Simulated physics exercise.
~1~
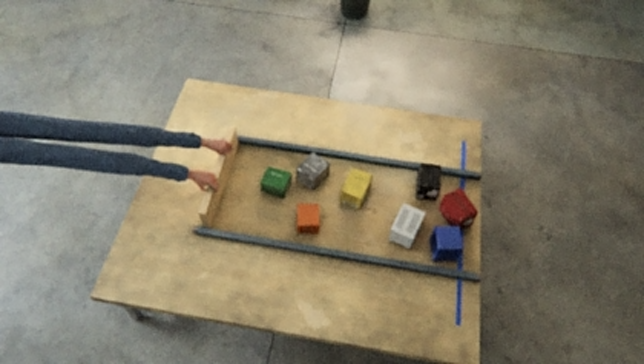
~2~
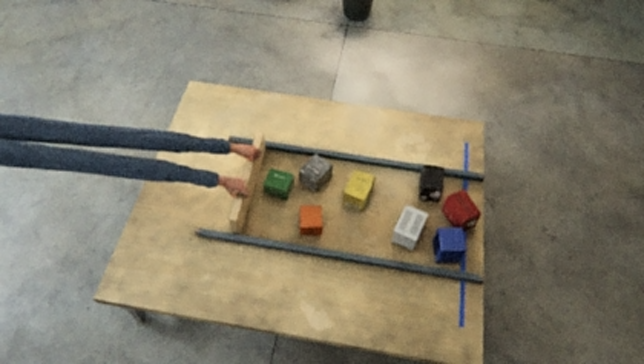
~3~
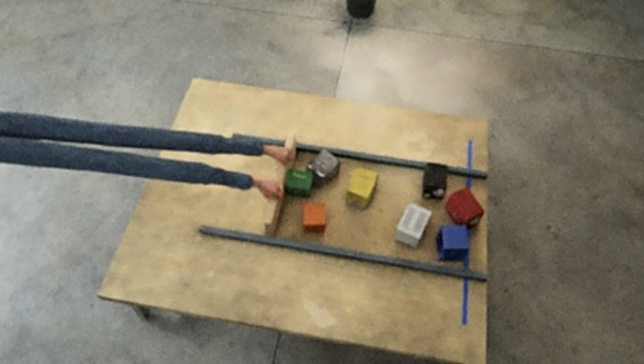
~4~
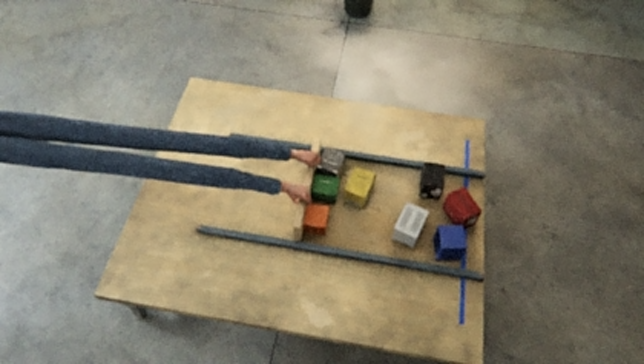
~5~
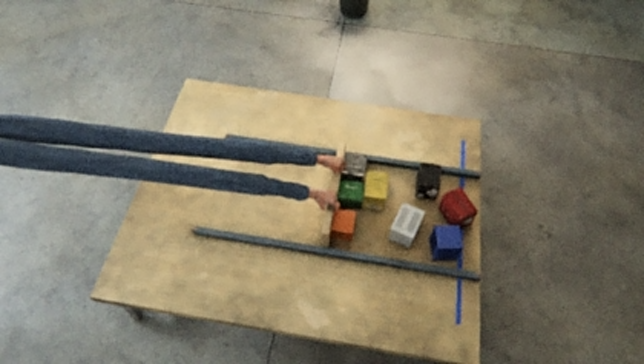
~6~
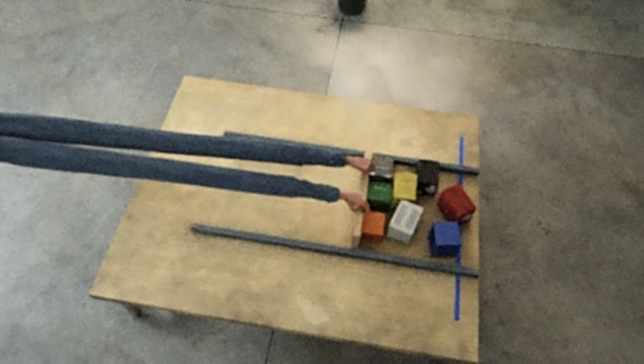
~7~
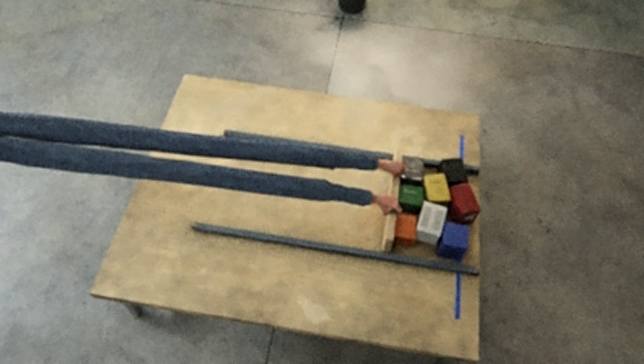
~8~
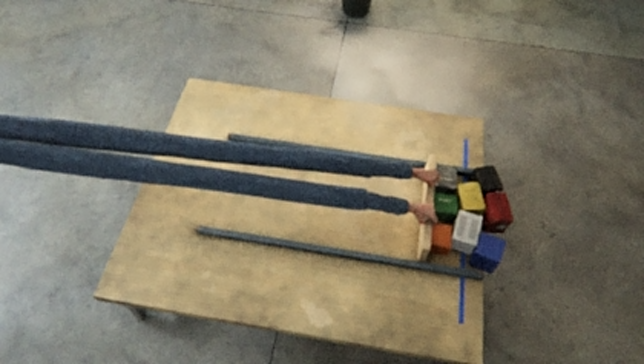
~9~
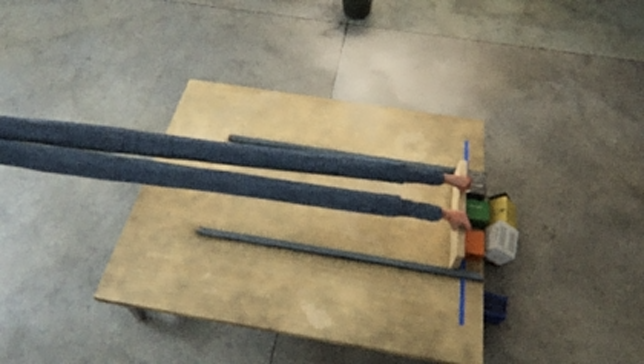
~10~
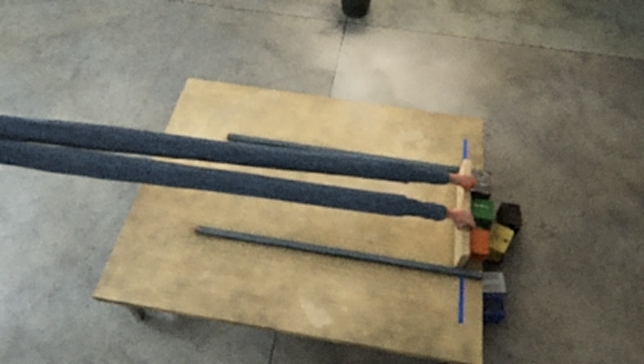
Hands sliding a plank rightward along a wooden table, bunching colourful boxes together and pushing several off the edge beyond blue tape.
